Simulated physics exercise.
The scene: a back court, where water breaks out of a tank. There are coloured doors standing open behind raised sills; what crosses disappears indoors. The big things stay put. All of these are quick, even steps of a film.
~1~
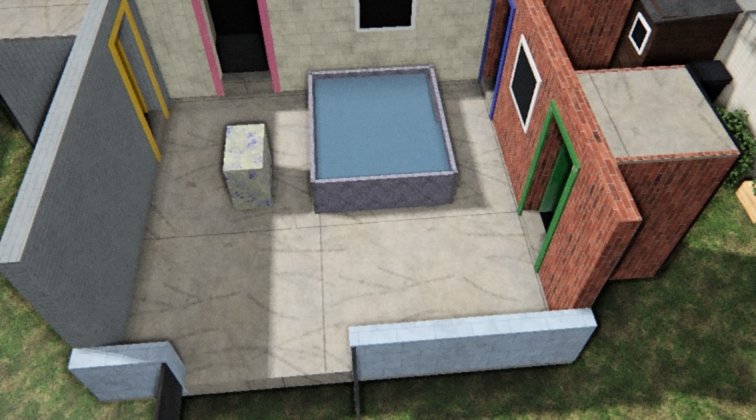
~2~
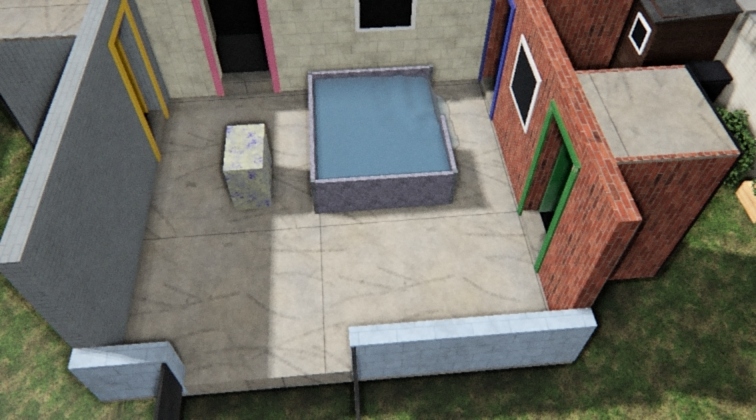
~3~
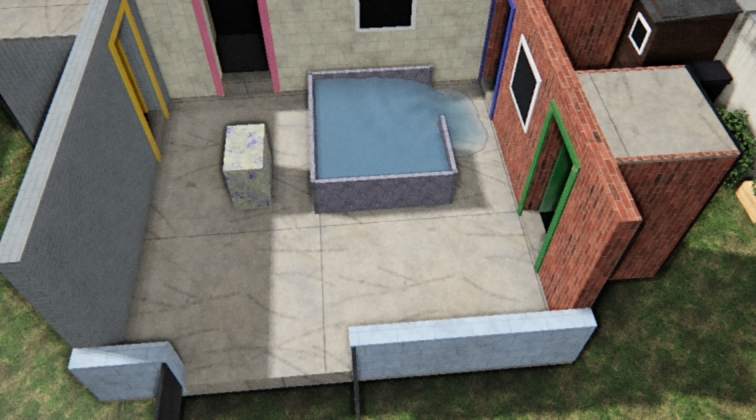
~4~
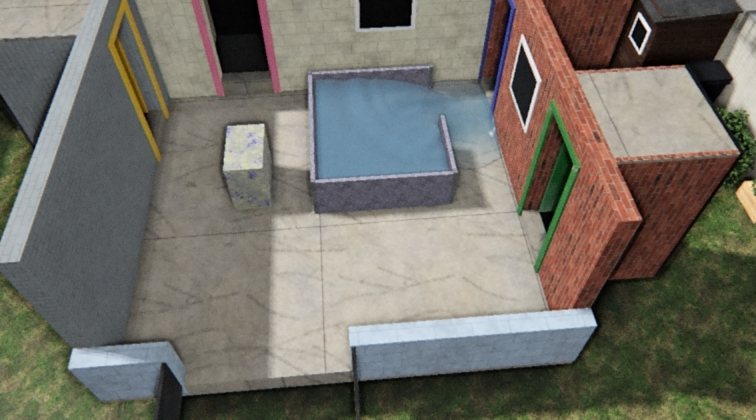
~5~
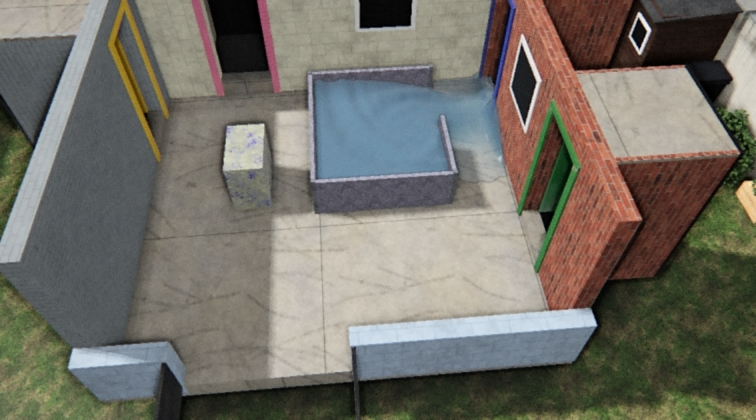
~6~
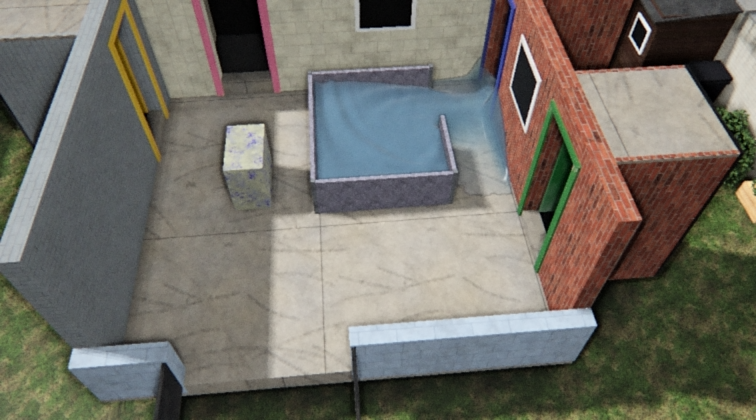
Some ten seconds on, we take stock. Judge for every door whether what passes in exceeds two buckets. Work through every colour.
My prediction: The blue door will top two buckets. The yellow door will not top two buckets. The green door will not top two buckets. The pink door will not top two buckets.
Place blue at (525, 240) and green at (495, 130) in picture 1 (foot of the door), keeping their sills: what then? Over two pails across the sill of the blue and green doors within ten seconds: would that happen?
Note - blue door undershoots, green door overshoots.
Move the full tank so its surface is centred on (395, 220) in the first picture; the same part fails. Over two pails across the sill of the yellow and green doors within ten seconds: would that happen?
First the yellow door: It doesn't reach it. Then the green door: It crosses the line.
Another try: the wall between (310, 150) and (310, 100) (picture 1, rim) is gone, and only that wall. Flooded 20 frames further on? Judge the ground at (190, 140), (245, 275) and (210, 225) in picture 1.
Result, in sequence: Sodden, sodden, sodden.
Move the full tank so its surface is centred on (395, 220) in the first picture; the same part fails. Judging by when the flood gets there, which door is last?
Last of all, the door marked yellow.
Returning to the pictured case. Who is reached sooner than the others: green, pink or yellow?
I'd say it's the green-painted one.
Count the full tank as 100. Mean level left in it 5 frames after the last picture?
Some 72 per cent.
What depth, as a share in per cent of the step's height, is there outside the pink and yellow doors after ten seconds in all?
The first comes to about 10 percent, the second to about 30 percent.
A moment on, water covers 15 % of the floor; the blue door far over two buckets in, the yellow door not reached, the green door wet at the sill, nothing in, the pink door not reached.
Next, water covers 30 % of the floor; the blue door far over two buckets in, the yellow door not reached, the green door wet at the sill, nothing in, the pink door not reached.
Then, water covers 50 % of the floor; the blue door far over two buckets in, the yellow door wet at the sill, nothing in, the green door wet at the sill, nothing in, the pink door wet at the sill, nothing in.
Later, water covers 85 % of the floor; the blue door far over two buckets in, the yellow door wet at the sill, nothing in, the green door wet at the sill, nothing in, the pink door wet at the sill, nothing in.
In the end, water covers 95 % of the floor; the blue door far over two buckets in, the yellow door wet at the sill, nothing in, the green door wet at the sill, nothing in, the pink door wet at the sill, nothing in.
